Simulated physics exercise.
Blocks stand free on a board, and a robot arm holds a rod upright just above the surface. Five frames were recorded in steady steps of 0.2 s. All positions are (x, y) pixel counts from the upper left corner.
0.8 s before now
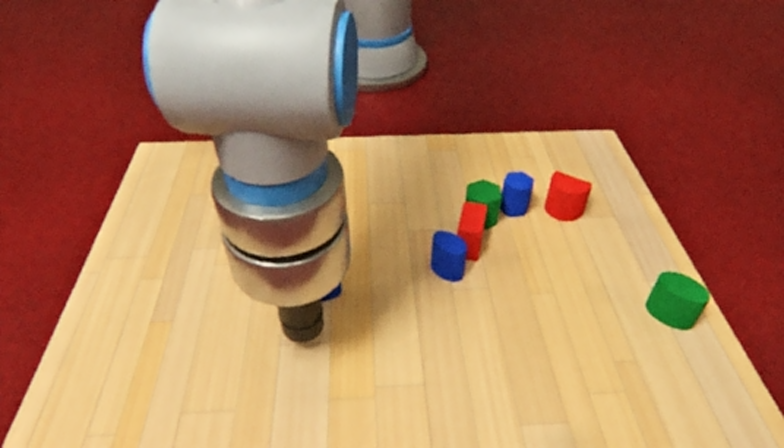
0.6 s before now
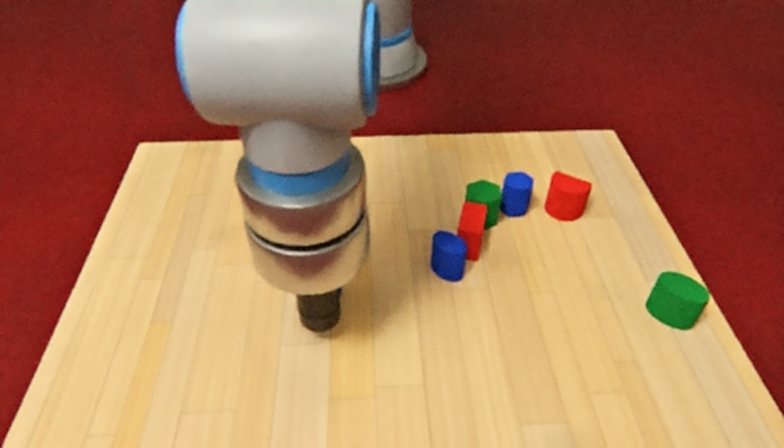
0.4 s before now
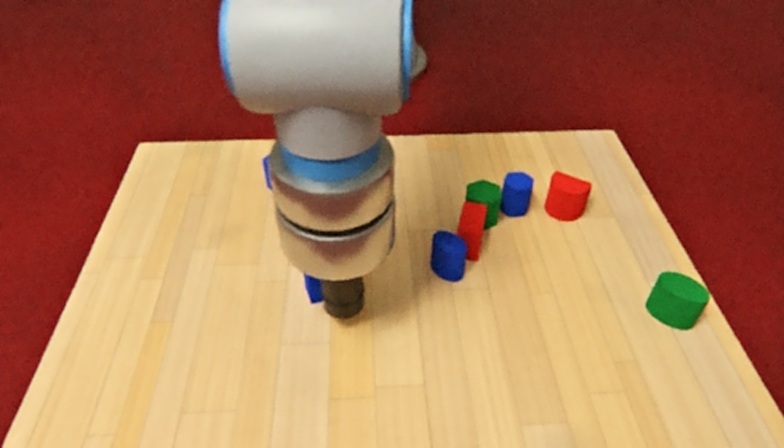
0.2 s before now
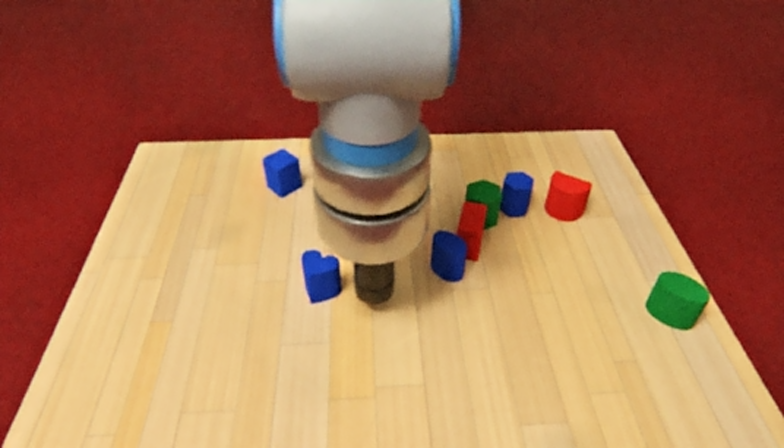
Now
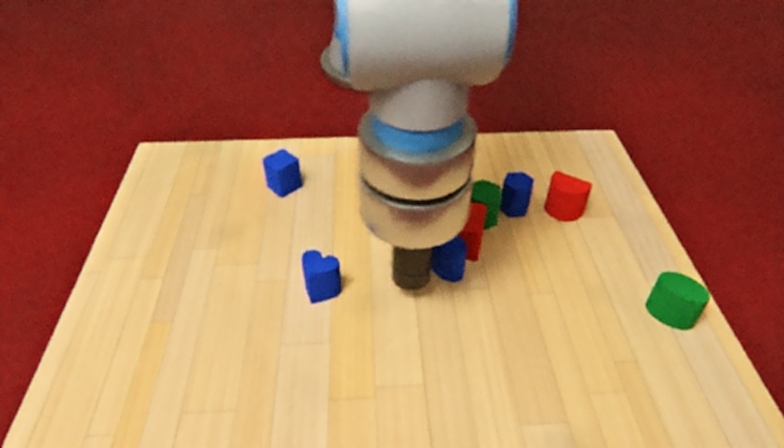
The clip opens with a robot arm holding a dark rod over the left part of a wooden board, with blue, red and green blocks to its right. The arm moves steadily right and slightly away, uncovering two blue blocks on the left, until the rod is beside a blue oval block.
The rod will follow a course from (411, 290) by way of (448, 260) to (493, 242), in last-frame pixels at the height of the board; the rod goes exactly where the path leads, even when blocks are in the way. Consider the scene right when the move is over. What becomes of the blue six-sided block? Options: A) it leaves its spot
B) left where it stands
The correct letter is B.
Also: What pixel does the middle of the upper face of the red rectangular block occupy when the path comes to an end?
I expect it at (525, 204).
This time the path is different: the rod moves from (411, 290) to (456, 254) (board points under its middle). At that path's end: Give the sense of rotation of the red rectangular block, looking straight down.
The twist is anticlockwise.
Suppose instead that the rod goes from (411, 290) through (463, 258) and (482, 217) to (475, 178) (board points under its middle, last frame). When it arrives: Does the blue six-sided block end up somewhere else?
Yes
What follows on the original path. One third of the way, rod at (437, 255); blue oval block at (468, 233), turned 25° clockwise; red rectangular block at (486, 211); green six-sided block at (487, 186), turned 25° anticlockwise.
Two thirds of the way, rod at (465, 239); blue oval block at (500, 227), turned 80° clockwise; red rectangular block at (512, 208), turned 60° anticlockwise; green six-sided block at (489, 183), turned 35° anticlockwise.
At the end, rod at (496, 229); blue oval block at (525, 228), turned 100° clockwise; red rectangular block at (525, 204), turned 65° anticlockwise; green six-sided block at (489, 183), turned 35° anticlockwise; blue six-sided block not moved; red D-shaped block not moved.
